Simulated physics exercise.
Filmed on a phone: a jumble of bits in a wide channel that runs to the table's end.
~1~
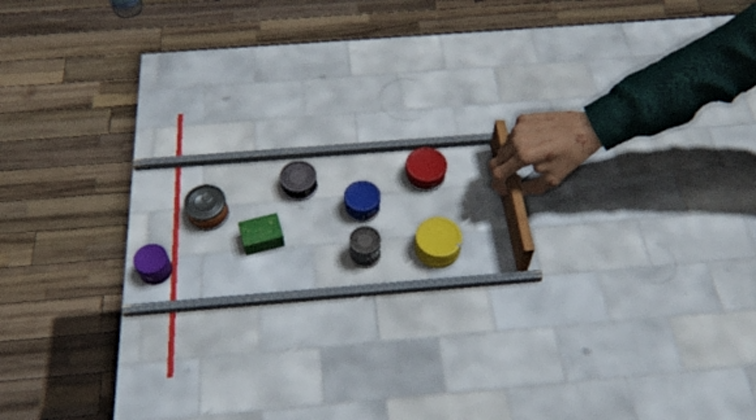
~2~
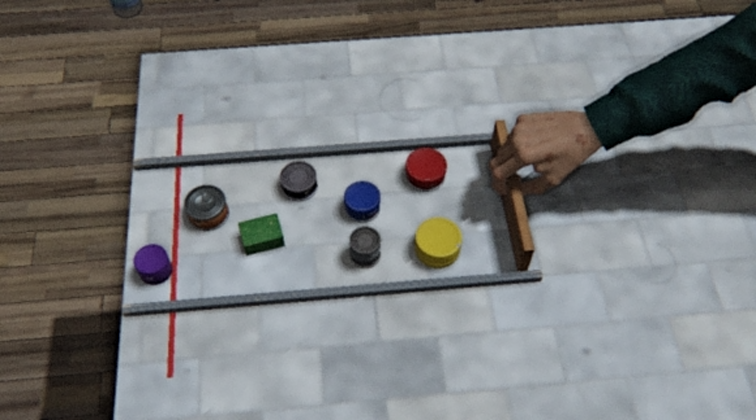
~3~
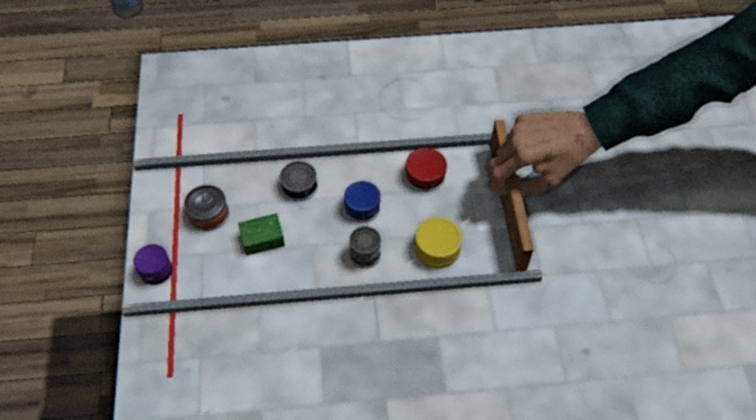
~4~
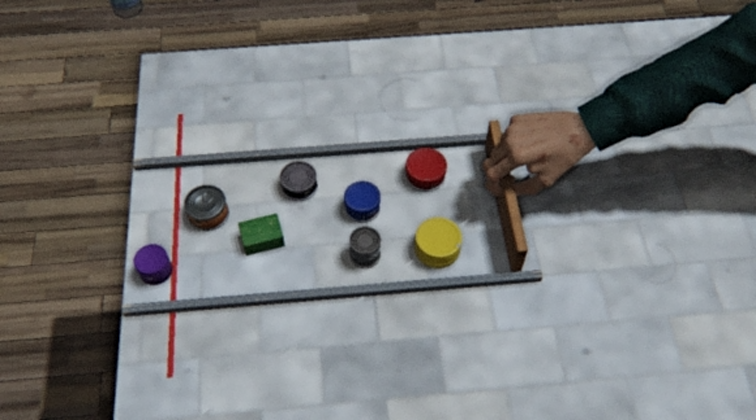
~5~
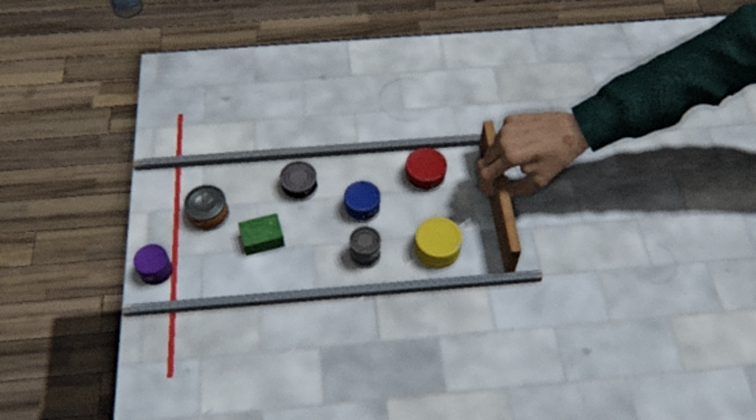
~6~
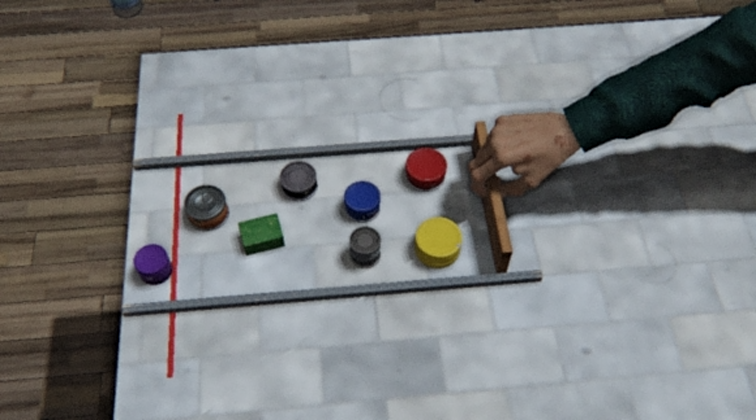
A hand in a dark green sleeve grips a wooden board across the right end of a wide channel between two grey rails, seen from above on a pale tiled tabletop. Red, yellow, blue and dark round pieces and a green block lie scattered leftward to a purple one beyond a red line. The board slides slightly left while the pieces and view stay still.
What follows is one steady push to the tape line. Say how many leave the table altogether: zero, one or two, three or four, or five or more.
As it turns out, the number that fall off is three or four.
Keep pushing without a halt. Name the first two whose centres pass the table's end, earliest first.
Earliest first: The purple tub, the black tin.
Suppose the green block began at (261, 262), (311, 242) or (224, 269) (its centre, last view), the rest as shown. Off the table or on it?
Place by place, it is lost; stays on; comes down.
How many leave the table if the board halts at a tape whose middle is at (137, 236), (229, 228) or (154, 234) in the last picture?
The counts: 8, 0 and 5.
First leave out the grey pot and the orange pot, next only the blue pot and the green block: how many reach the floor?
First 2, then 3.
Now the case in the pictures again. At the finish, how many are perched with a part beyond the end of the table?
That would be 1.
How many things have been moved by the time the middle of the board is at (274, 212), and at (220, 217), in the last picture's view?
By then 7, and 8.
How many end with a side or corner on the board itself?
The number is 3.
Early on, none off yet; purple tub at rest near (153, 265); orange pot at rest near (207, 208); green block at rest near (262, 234).
Finally, the number that fall off is three or four; lost, grey pot, black tin, orange pot and purple tub.
